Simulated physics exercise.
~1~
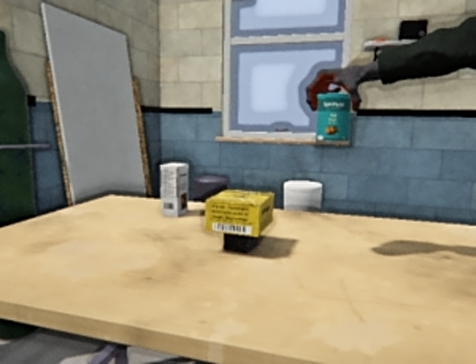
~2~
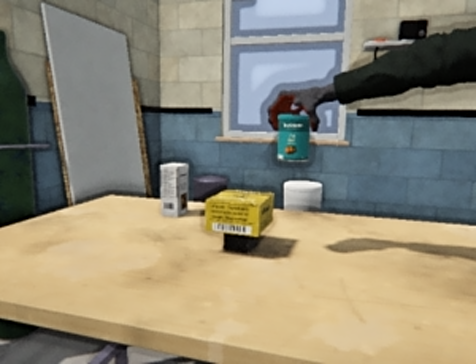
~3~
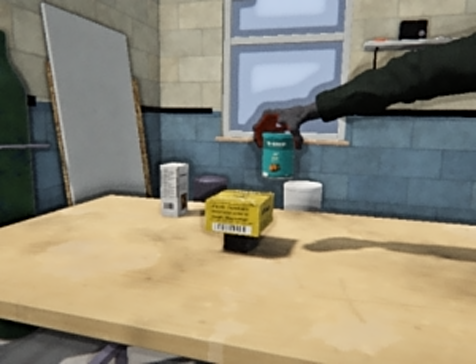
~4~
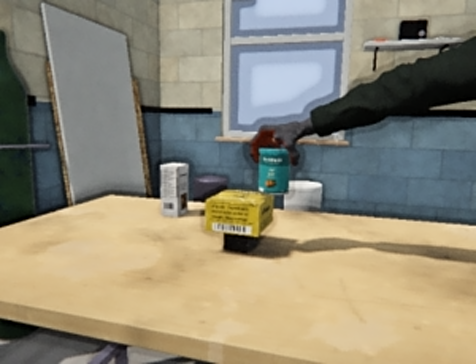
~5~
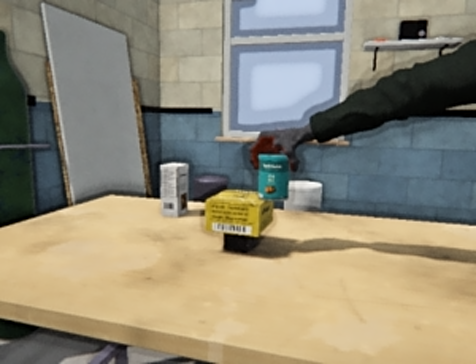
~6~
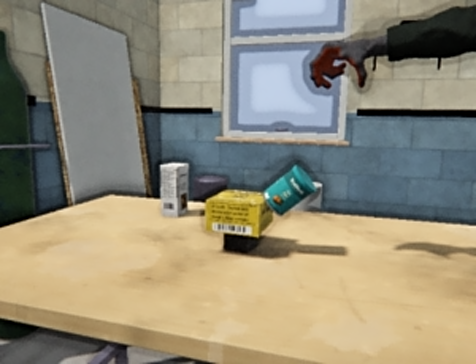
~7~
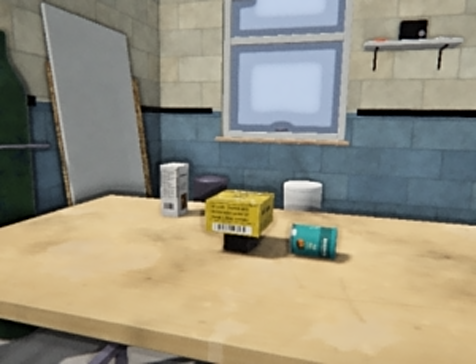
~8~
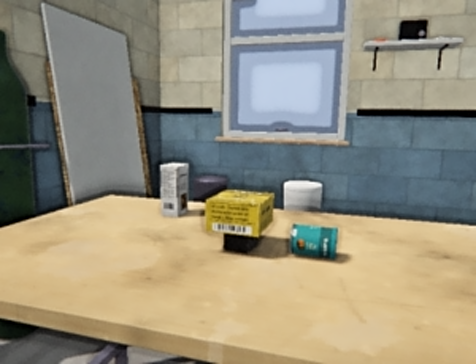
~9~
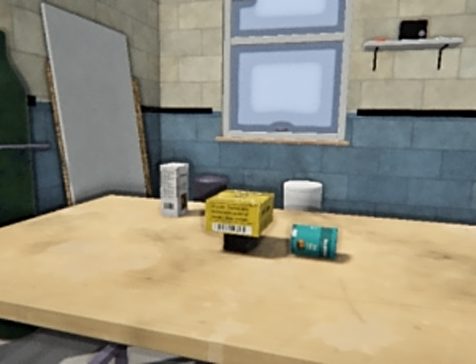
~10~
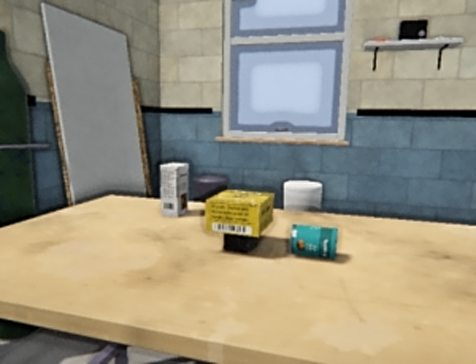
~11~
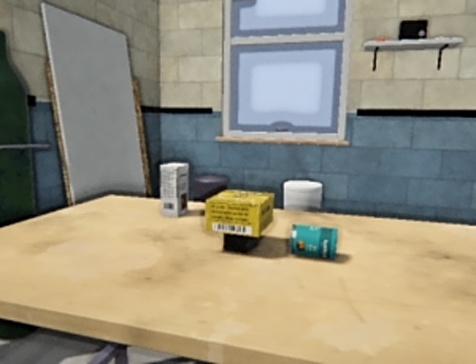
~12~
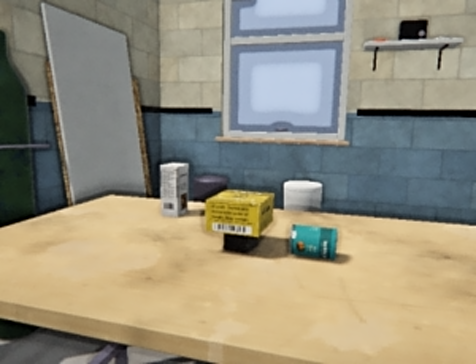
In a room with blue and cream tiled walls, a yellow box sits on a small black block on a wooden table, with a white carton standing behind to the left. An arm reaches in from the right, holding a turquoise pot upright near the window. The hand carries the pot left and lowers it toward the right part of the yellow box. Once the hand lets go and draws back, the pot leans over to the right. It drops to the tabletop and ends up lying on its side, while the box, block and carton stay in place.
